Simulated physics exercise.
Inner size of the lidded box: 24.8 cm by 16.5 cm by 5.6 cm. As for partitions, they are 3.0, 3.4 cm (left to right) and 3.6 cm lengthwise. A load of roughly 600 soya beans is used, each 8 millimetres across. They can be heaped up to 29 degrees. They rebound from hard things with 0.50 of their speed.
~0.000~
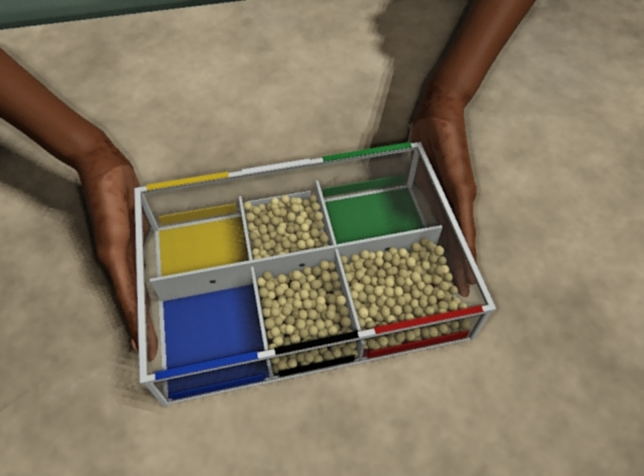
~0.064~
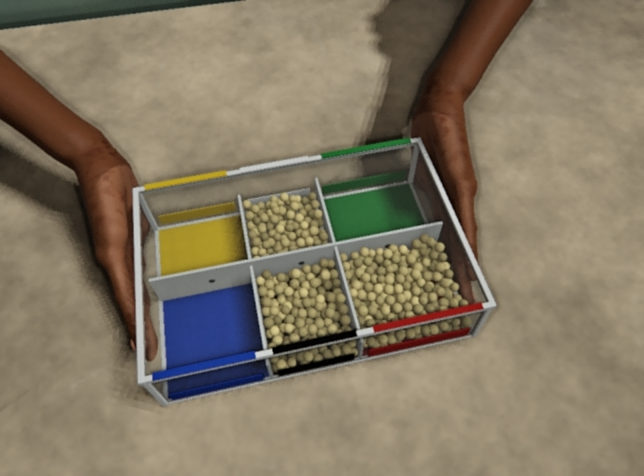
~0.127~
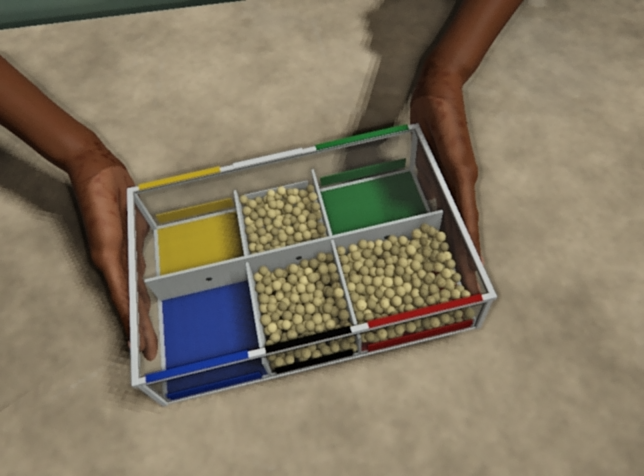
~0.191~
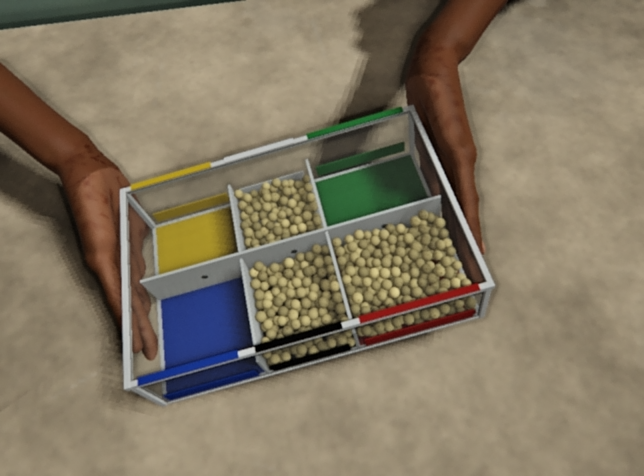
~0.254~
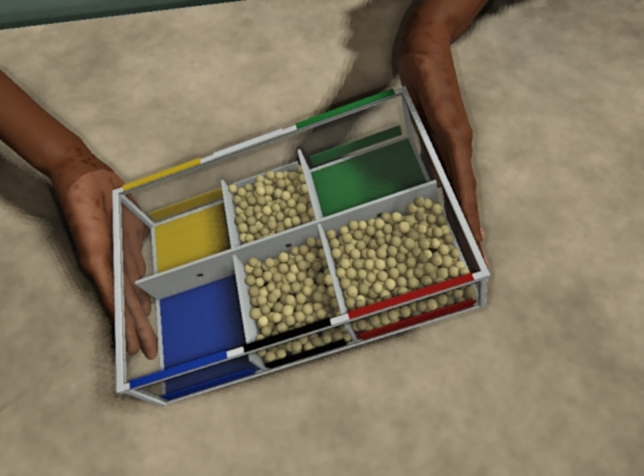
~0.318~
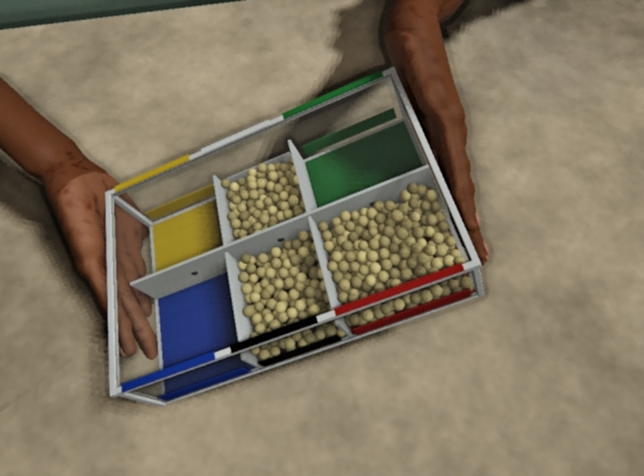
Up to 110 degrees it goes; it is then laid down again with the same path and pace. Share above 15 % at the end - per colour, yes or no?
Red no, blue yes, green no, yellow yes, white no, black no.
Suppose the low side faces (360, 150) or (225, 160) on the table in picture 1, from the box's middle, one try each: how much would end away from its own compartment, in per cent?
Roughly 55 per cent on the first try and 75 per cent on the second.
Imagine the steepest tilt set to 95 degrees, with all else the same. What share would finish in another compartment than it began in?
Result: Some 80 %.
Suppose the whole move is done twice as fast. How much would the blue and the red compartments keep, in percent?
I'd expect blue at 65 percent and red at 5 percent.
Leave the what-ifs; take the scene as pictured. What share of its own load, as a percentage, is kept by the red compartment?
That comes out at about 0 percent.
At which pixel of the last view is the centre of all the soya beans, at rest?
Somewhere around (195, 322) in the final frame.
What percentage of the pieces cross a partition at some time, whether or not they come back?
That share comes to about 100 per cent.
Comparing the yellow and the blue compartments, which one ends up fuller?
Blue compartment.
Then, at 1.53 s, tilt 110 degrees; red 10 %, blue 50 %, yellow 20 %, white 5 %, black 15 %.
After 2.33 s, tilt 49 degrees; blue 75 %, yellow 25 %.
After 3.15 s, tilt 0 degrees; blue 70 %, yellow 25 %.
By 3.8 s all is still; red 0 %, blue 70 %, green 0 %, yellow 25 %, white 0 %, black 0 %.
